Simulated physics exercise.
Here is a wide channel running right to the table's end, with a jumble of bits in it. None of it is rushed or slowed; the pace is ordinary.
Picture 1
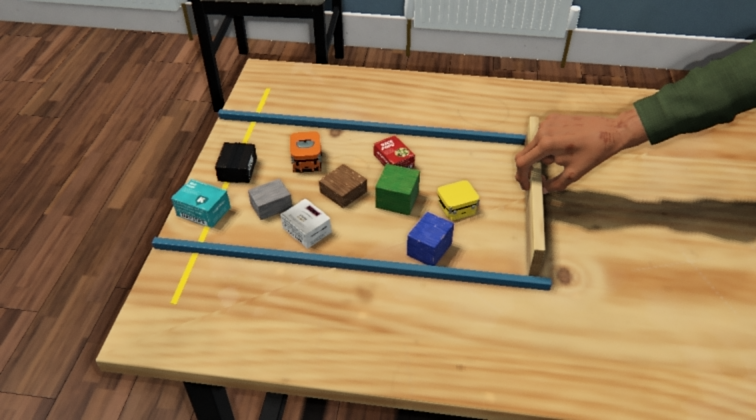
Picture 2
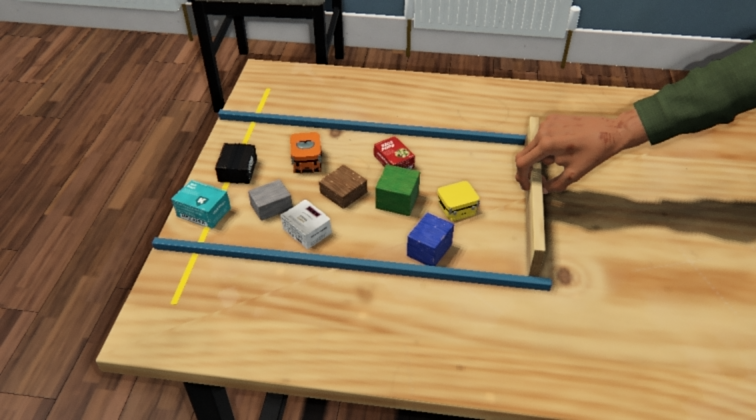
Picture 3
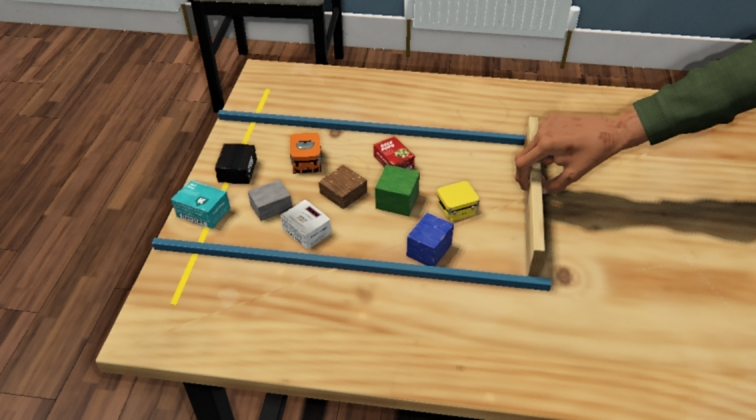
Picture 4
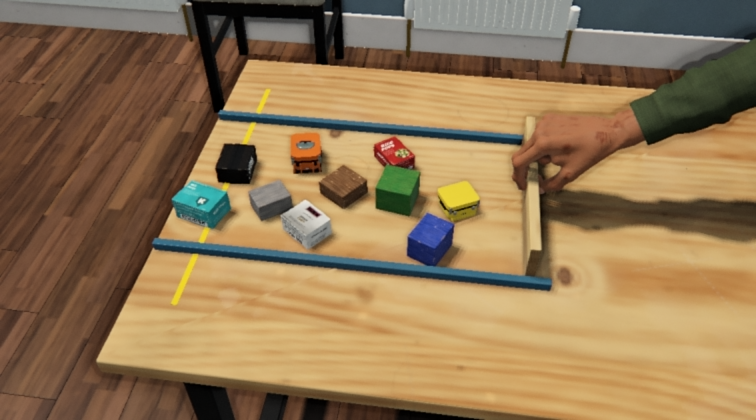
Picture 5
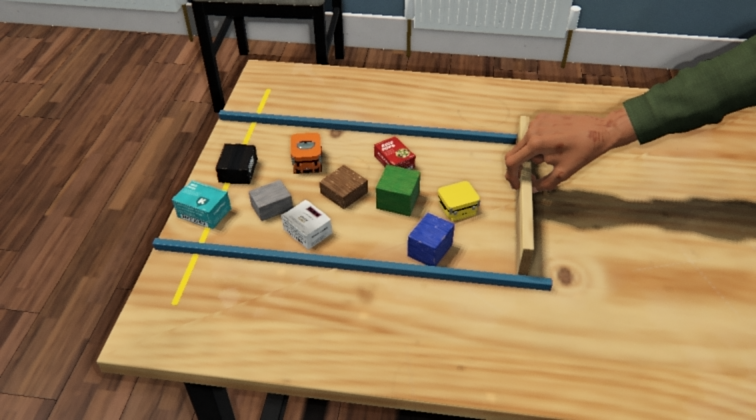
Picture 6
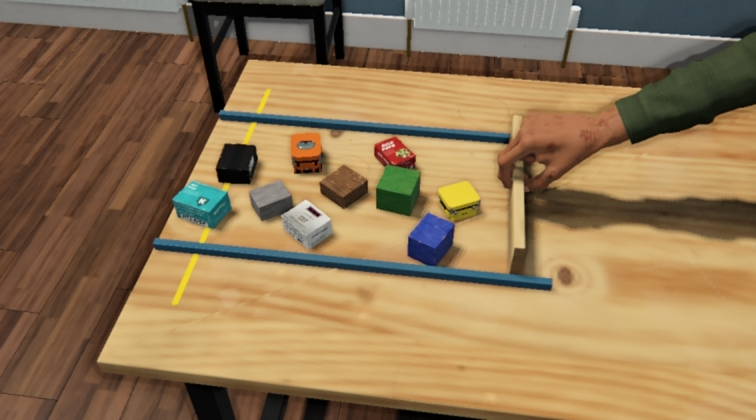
A hand in a green sleeve held a wooden board upright across a channel on a table, then slid it slightly left toward the scattered colored blocks, which stayed in place between two blue strips.
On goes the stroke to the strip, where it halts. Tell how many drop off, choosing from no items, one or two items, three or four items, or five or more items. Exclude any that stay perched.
I expect five or more pieces to come off the table.
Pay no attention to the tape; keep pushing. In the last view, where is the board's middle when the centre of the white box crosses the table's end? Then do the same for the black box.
Around (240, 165), then around (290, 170).
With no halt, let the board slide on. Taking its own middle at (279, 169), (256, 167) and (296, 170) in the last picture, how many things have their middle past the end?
The counts would come out as 2, 4 and 1.
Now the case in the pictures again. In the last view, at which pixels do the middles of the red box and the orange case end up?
Approximately (234, 134) for one, approximately (201, 146) for the other.
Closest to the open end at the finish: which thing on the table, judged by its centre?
I'd go with the orange case.
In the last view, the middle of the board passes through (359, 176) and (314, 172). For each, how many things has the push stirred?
At the first point the count is 7, at the second it's 10.
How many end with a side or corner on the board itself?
Total: 3.
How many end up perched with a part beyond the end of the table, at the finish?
That comes to 1 of them.
Soon after, none off yet; turquoise box at rest near (203, 204); black box at rest near (237, 164); grey block at rest near (271, 200).
Then, none off yet; turquoise box at rest near (203, 204); black box moving near (233, 162); grey block moved about its own width near (248, 207).
Further on, one off so far; turquoise box falling near (156, 246); black box tipped well over near (186, 159); grey block moved well along near (179, 200).
At rest, the number that fall off is five or more; fallen, green block, brown block, white box, grey block, black box and turquoise box.
